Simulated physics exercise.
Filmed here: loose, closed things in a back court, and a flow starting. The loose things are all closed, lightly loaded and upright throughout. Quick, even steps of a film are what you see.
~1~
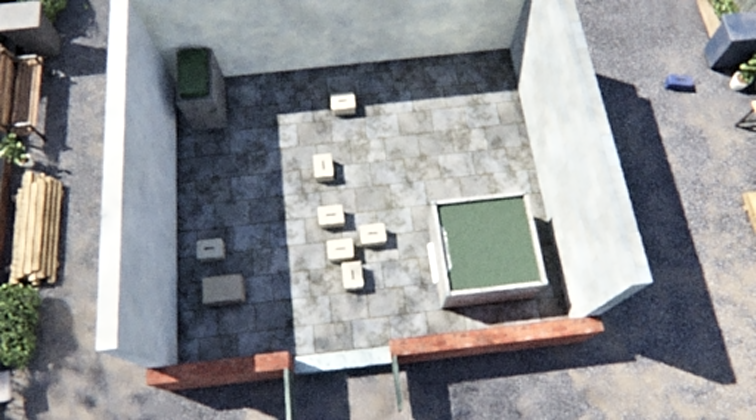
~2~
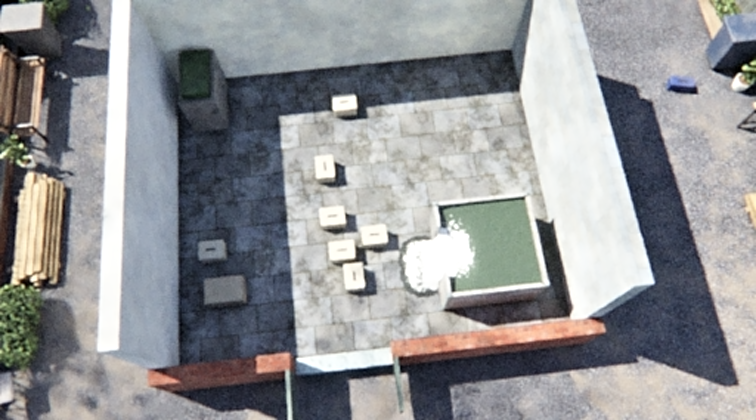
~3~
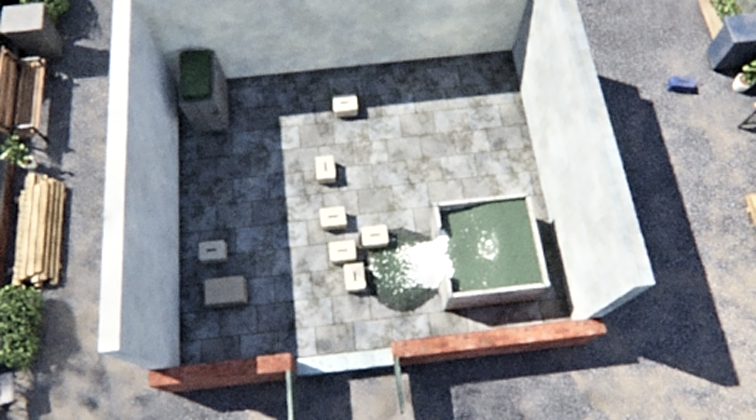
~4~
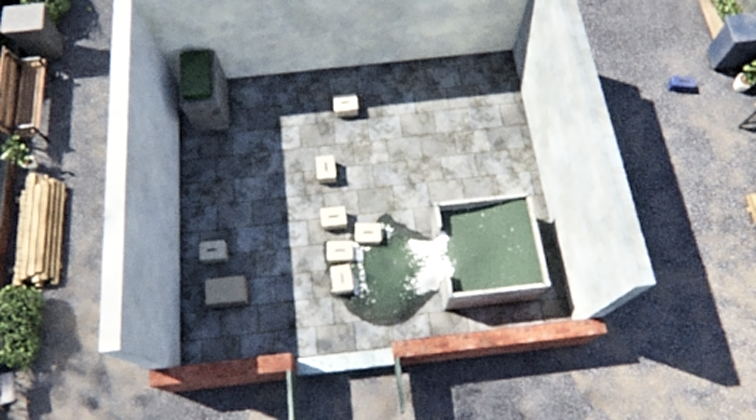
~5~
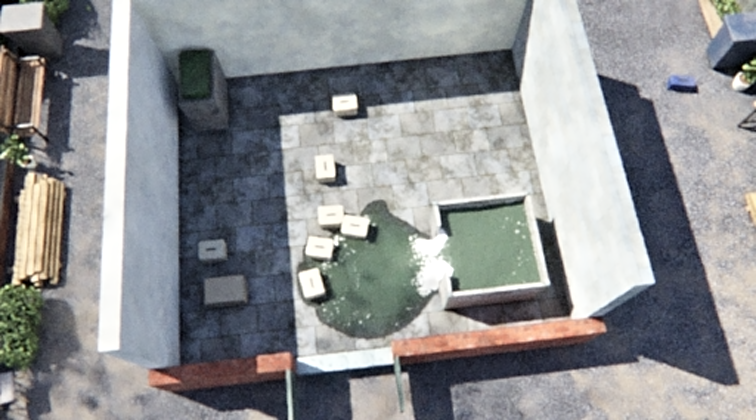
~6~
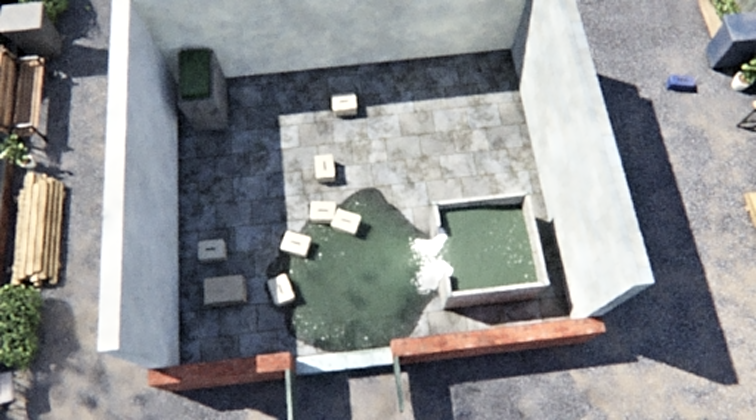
Green water poured from the left side of a raised tank and spread across the paved court, pushing several of the pale boxes leftward while the others stayed where they were.
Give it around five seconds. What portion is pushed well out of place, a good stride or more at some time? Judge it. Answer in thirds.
Two thirds or more.
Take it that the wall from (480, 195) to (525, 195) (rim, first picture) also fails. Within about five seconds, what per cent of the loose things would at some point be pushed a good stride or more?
I make it 20 per cent.
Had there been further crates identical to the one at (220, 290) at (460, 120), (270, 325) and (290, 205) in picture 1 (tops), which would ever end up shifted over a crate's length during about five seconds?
Copy one: Barely shifts; copy two: Slides well clear; copy three: Slides well clear.
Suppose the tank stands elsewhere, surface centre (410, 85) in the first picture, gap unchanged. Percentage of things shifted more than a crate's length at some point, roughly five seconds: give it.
About 50 %.
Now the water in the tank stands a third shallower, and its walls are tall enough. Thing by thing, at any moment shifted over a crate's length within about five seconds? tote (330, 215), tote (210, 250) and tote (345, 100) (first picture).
Item by item: Cleared the mark, then cleared the mark, then missed the mark.
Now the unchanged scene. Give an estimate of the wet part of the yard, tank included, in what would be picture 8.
Roughly 35 per cent.
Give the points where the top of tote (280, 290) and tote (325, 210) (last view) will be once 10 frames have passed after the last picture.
Estimated: (184, 341); (188, 138).
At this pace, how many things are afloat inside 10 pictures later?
The tally stands at 5.
A moment on, 4 of 8 are well off their spots; 1 afloat.
Next, 5 of 8 are well off their spots; 5 afloat.
Later, 7 of 8 are well off their spots; 5 afloat.
In the end, 7 of 8 are well off their spots, and 7 have been at some point; 6 afloat.
